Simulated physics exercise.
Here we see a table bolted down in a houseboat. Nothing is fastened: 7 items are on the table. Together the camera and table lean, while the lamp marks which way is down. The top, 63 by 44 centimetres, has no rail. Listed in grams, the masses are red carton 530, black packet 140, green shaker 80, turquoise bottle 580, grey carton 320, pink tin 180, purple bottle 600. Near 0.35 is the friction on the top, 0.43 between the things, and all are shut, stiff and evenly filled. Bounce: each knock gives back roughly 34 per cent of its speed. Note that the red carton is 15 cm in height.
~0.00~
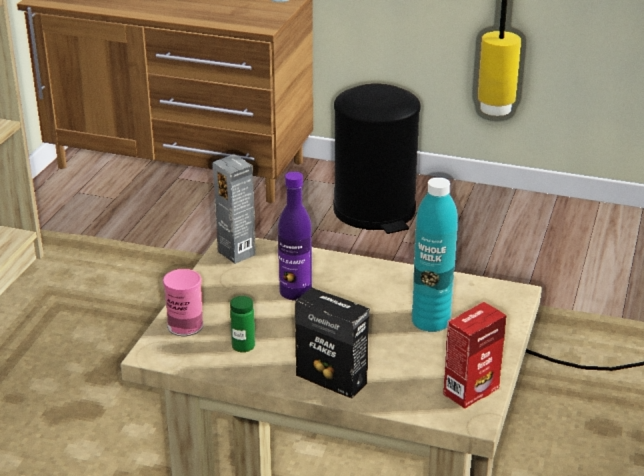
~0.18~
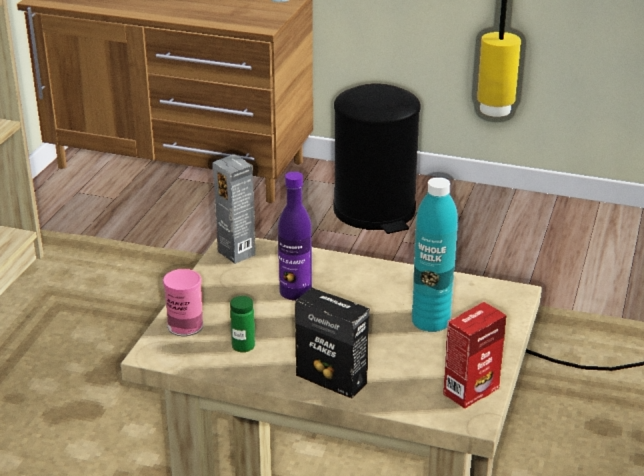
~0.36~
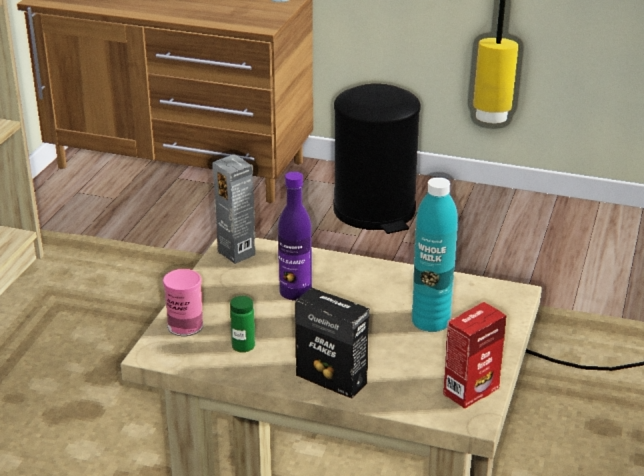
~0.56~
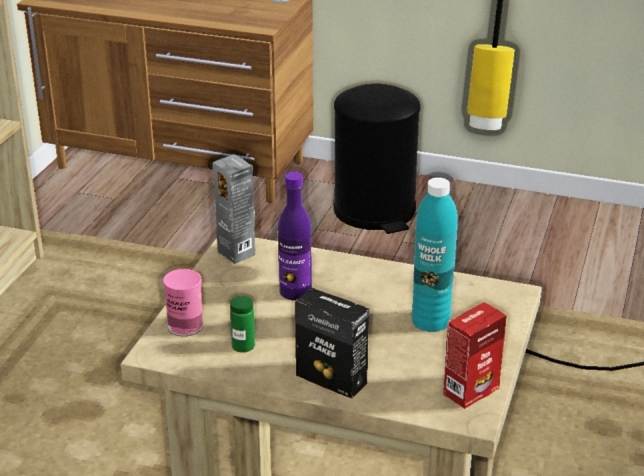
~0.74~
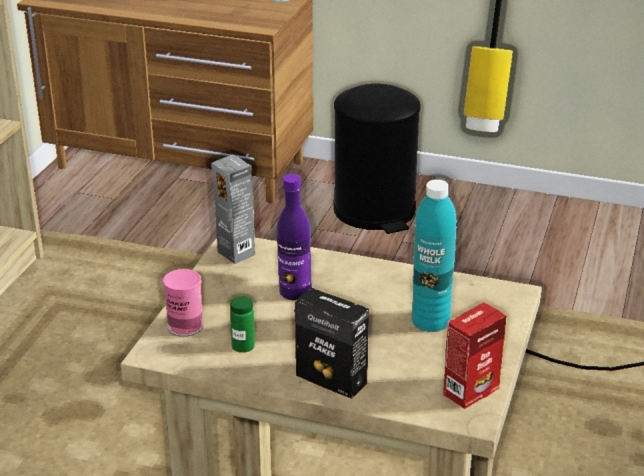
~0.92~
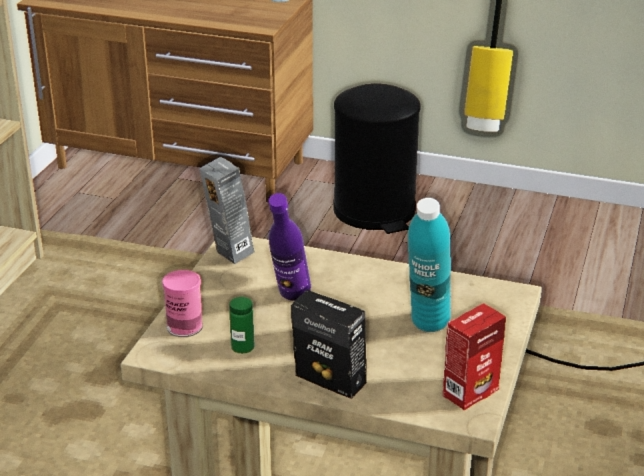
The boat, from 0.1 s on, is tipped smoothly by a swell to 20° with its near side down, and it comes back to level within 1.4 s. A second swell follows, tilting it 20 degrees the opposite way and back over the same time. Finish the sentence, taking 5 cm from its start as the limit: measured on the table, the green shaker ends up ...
The green shaker ends up away from its start.
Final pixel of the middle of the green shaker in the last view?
At pixel (210, 349) or so, give or take.
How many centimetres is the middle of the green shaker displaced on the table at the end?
I'd put it at about 9 centimetres.
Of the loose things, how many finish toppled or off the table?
All told, 4.
Around 1.22 s, floor tilted 7°, near side down; black packet and grey carton now off the table; green shaker shifted 7 cm near (213, 344); turquoise bottle on its side.
Around 1.72 s, floor tilted 4°, far side down; green shaker shifted 9 cm near (209, 350); turquoise bottle on its side; purple bottle on its side.
Finally (4.6 s), off the table, black packet and grey carton; on their side or leaning hard on the table, turquoise bottle and purple bottle; not toppled but over 5 cm from the start, green shaker; the other 2 still in place (within 5 cm). Final places as that camera would see them, green shaker near (210, 348).
